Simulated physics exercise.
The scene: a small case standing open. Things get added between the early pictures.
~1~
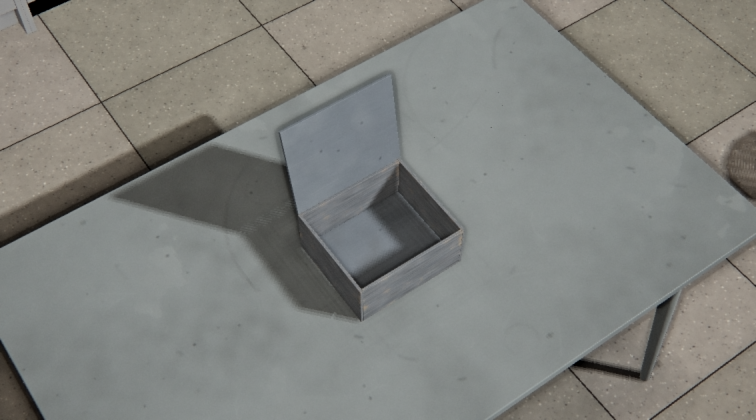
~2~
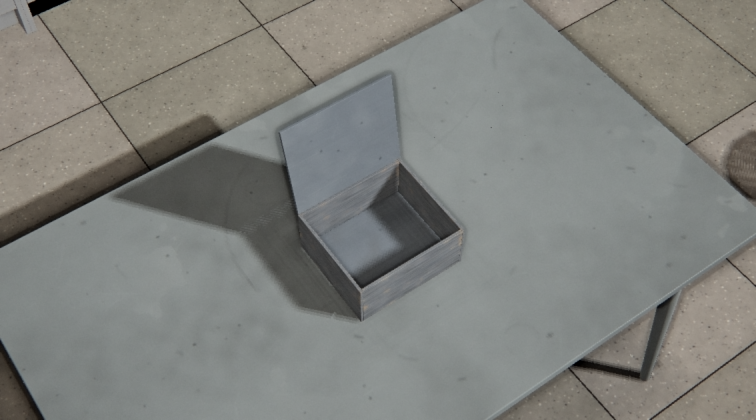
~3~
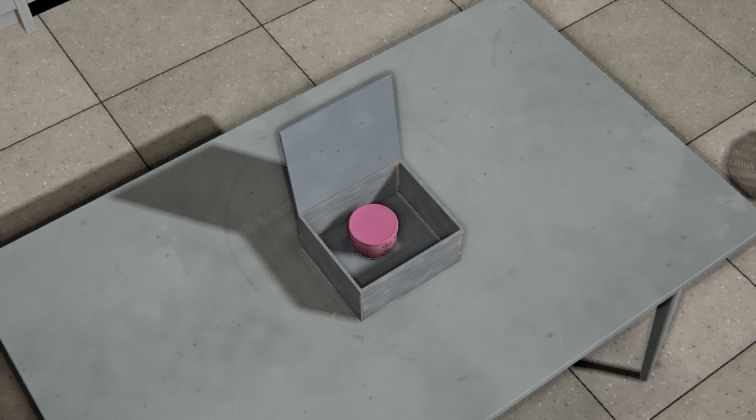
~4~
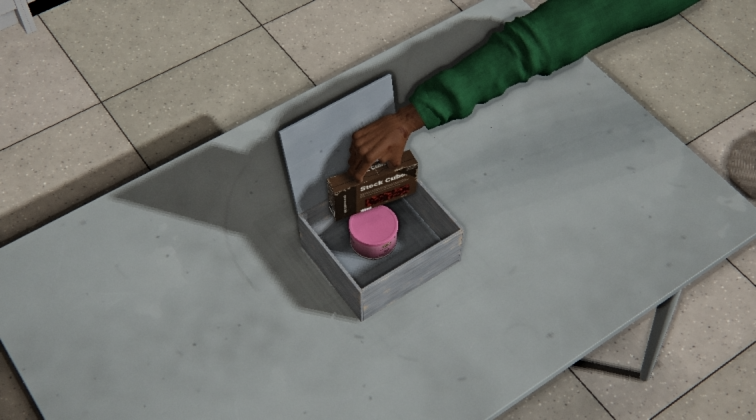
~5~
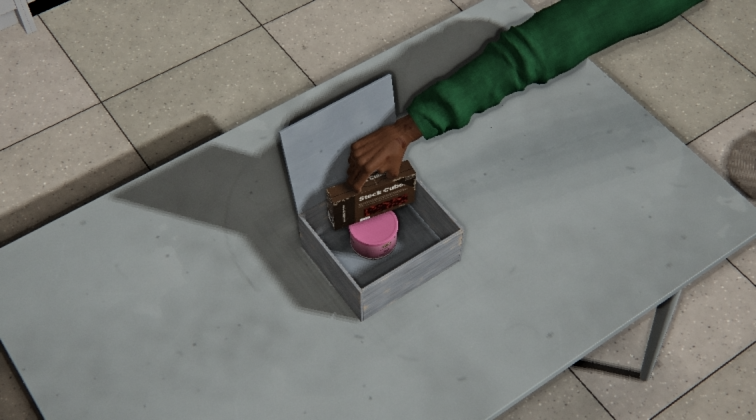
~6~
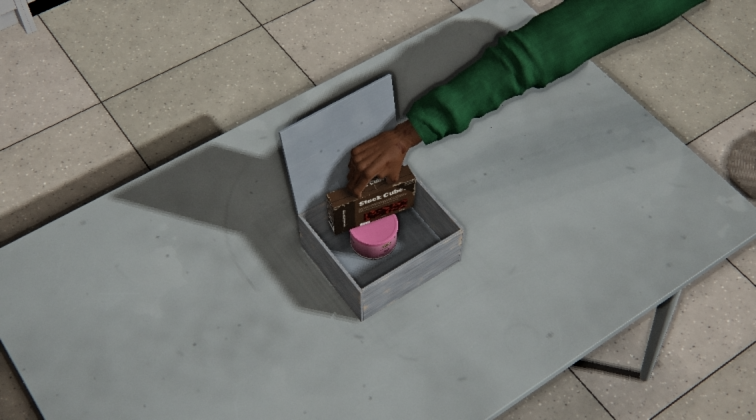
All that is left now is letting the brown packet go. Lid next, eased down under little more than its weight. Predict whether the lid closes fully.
Prediction: It closes fully.
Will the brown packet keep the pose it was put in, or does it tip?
After all that, it finishes out of line.
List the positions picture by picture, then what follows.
In the first picture, the last thing is not in view yet.
In the second picture, the last thing is not in view yet.
In the third picture, the last thing is not in view yet; pink tub (373, 232).
In the fourth picture, coming down; brown packet (373, 186); pink tub (373, 232).
In the fifth picture, coming down; brown packet (371, 195); pink tub (373, 232).
In the sixth picture, put in, still held; brown packet (371, 200); pink tub (373, 232).
Then, 1.40 s on from there, lid 79° above the rim.
Then, 1.80 s on from there, lid 45° above the rim; brown packet turned 9° from how it was put near (375, 205).
Then, 2.10 s on from there, lid 2° above the rim; brown packet on its side near (399, 242).
In the end, lid shut; toppled in the box, brown packet; pink tub unmoved. At the end, from the last picture's camera, brown packet near (401, 247).
